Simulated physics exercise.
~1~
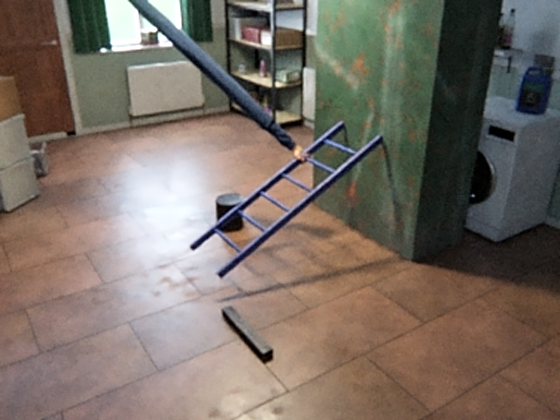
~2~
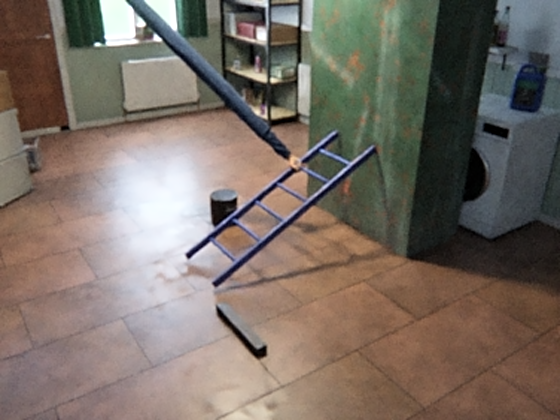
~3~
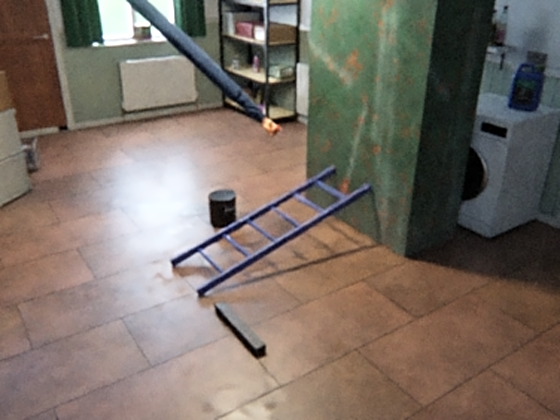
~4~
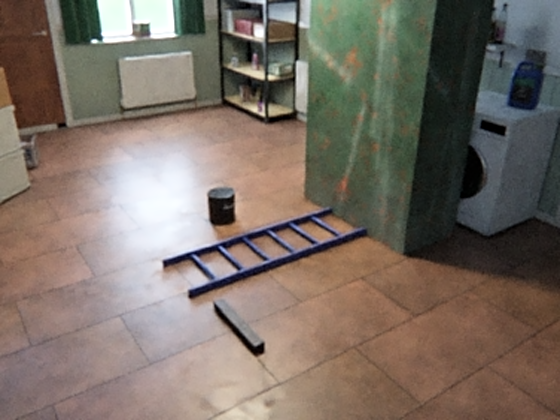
A blue ladder propped against a green pillar sliding down and falling flat on the tiled floor after a hand lets go.
